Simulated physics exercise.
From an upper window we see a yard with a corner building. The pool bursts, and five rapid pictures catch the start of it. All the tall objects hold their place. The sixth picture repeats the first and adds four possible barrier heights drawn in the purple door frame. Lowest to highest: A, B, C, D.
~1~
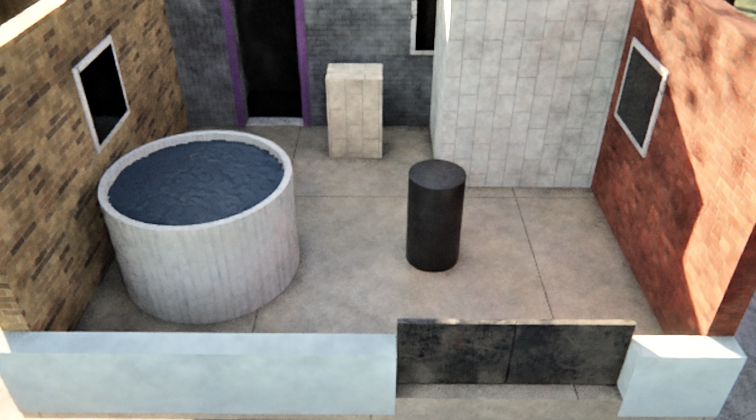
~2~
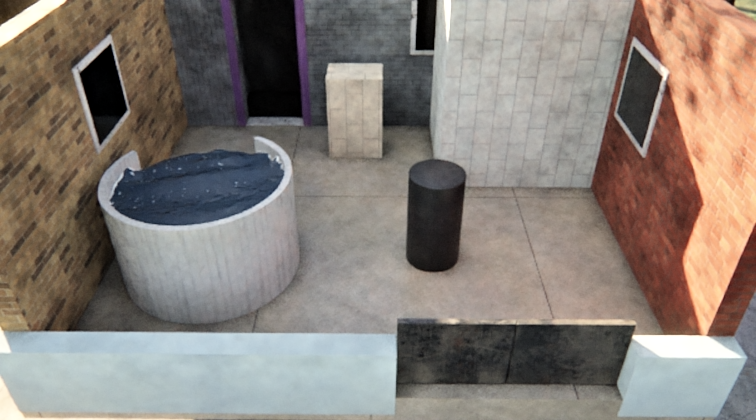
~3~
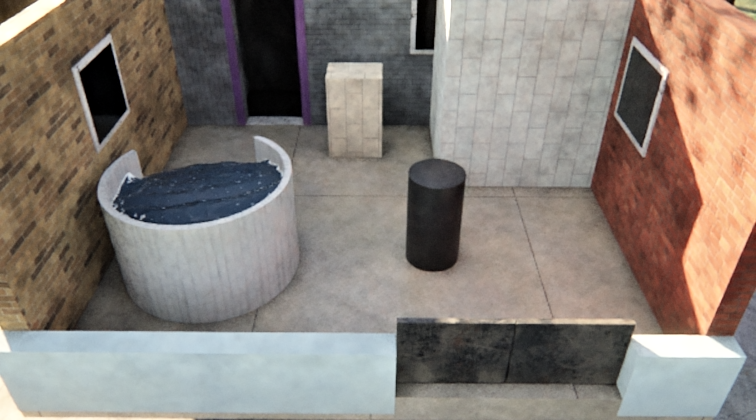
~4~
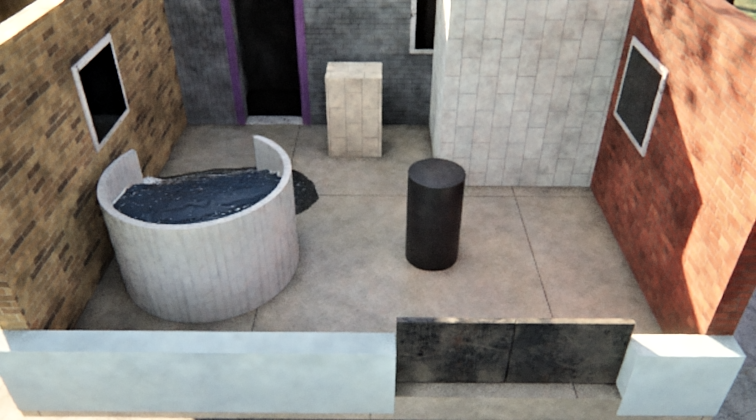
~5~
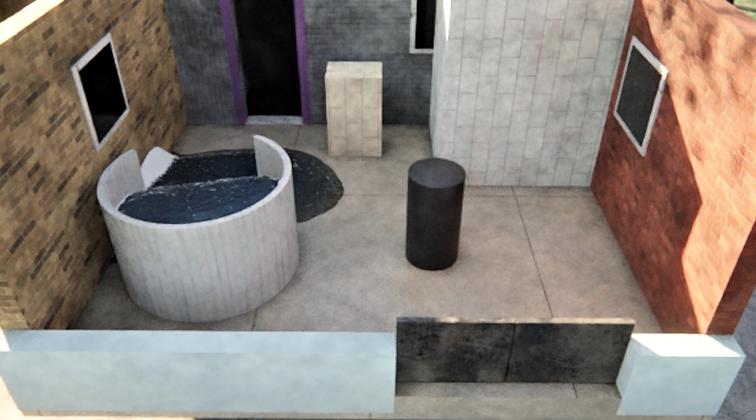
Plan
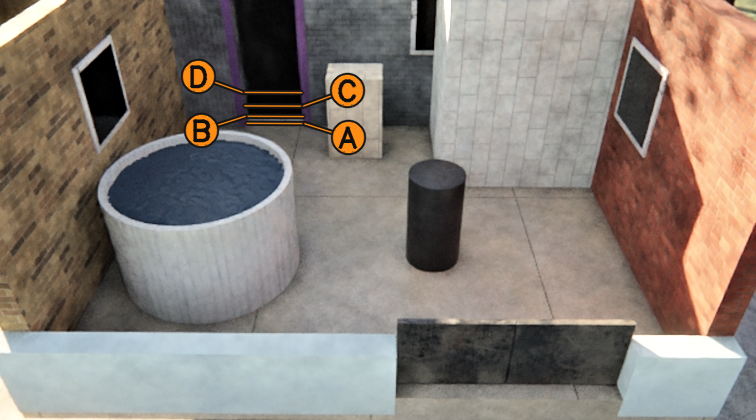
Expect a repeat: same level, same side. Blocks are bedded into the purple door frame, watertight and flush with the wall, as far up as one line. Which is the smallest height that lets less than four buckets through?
I would pick line D.
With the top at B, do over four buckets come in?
Yes.
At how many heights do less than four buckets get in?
One.
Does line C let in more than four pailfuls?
Yes, that goes wrong.
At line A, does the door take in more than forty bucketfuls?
Yes, clearly.
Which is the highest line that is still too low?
C.
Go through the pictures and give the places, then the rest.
Water in the pool at rest, its middle at (199, 181); foot of the purple doorway at (275, 126); shut gate at (513, 331), in the first frame.
Water covers 2 % of the ground, its front hidden from here, in the second frame.
Water covers 5 % of the ground, its front hidden from here, in the third frame.
Water covers 10 % of the ground, its front hidden from here, in the fourth frame.
Front seen at (309, 158), 18 % of the ground wet, in the fifth frame.
On the marked copy, A at (275, 123); B at (274, 116); C at (273, 106); D at (272, 92); from the bottom up A, B, C, D.
With A, dozens of bucketfuls pour in.
With B, dozens of bucketfuls pour in.
With C, about 10 bucketfuls get in.
With D, a splash gets over, under a bucket.
